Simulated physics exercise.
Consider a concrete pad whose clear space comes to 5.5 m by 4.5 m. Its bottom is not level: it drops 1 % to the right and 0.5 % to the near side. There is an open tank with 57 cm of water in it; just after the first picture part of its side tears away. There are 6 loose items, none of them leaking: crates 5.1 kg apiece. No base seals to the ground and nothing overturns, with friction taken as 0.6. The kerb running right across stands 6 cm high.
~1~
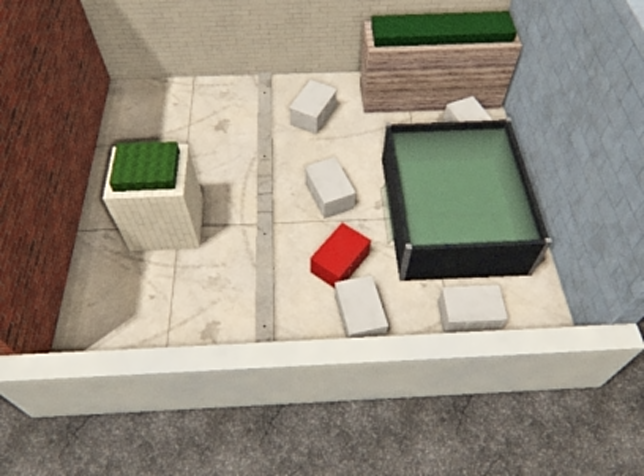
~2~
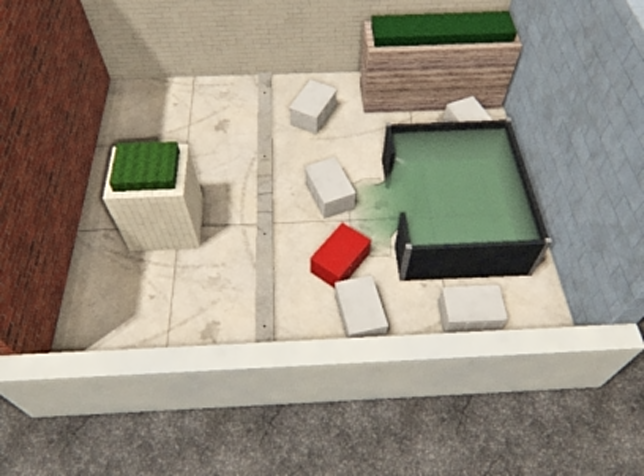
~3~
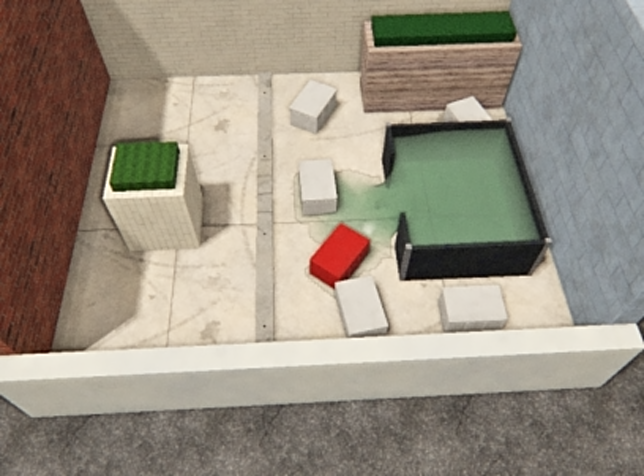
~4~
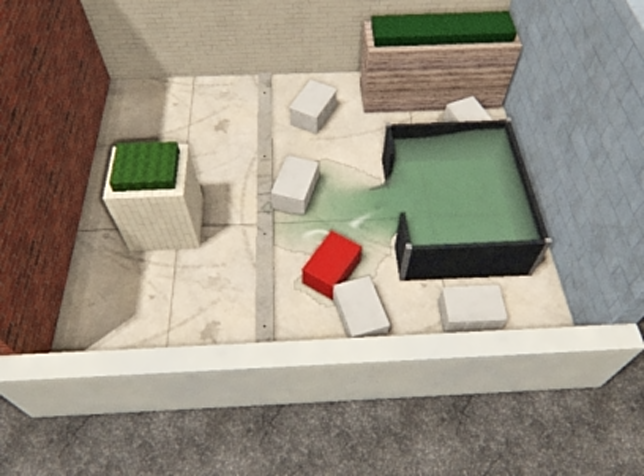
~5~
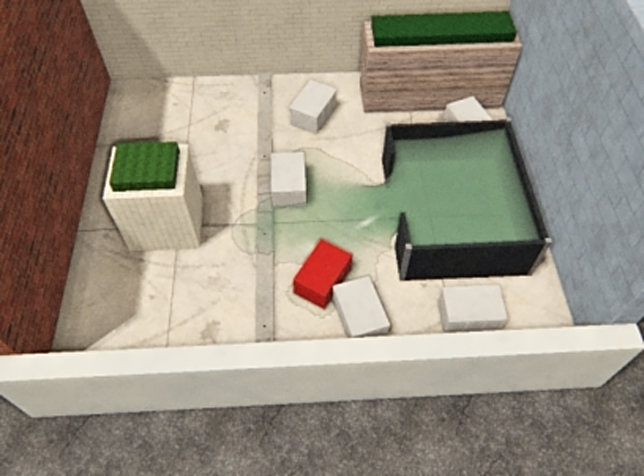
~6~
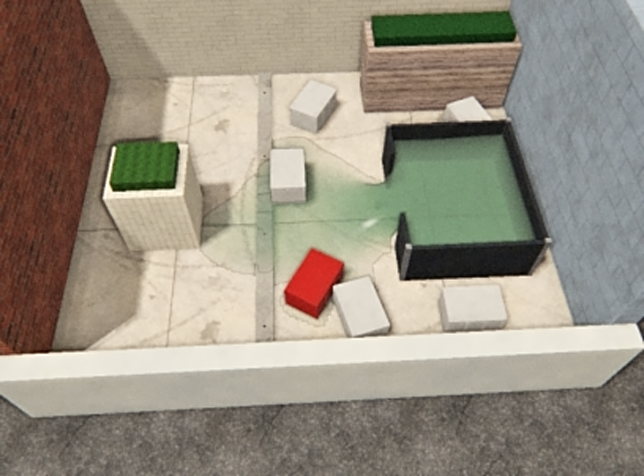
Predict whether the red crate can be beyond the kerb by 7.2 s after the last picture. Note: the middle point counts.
Still before the kerb.
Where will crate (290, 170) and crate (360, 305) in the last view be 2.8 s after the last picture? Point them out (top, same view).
About (133, 77) for the first and (392, 293) for the second.
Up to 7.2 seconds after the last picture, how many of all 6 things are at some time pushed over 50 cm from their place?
Counting them up, I find 5.
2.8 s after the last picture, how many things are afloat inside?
I count 2.
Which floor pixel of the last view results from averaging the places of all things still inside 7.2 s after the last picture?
Mean floor pixel: About (426, 211).
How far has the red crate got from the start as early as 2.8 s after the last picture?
Around 80 centimetres.
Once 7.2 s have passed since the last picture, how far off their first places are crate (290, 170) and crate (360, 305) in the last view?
The first is 200 cm from its start, the second 140 cm.
Then, 0.9 s after the last picture the red crate is near (299, 326), 1.0 m from its start, afloat; 1 of 6 are over the mark; 2 afloat.
Then, 2.8 s after the last picture the red crate is near (366, 317), 0.9 m from its start, afloat; 1 of 6 are over the mark; 2 afloat.
Then, 4.8 s after the last picture the red crate is near (457, 320), 1.4 m from its start, afloat; 1 of 6 are over the mark; 4 afloat.
Then, 7.2 s after the last picture the red crate is near (508, 317), 1.9 m from its start, afloat; 1 of 6 are over the mark; 5 afloat.
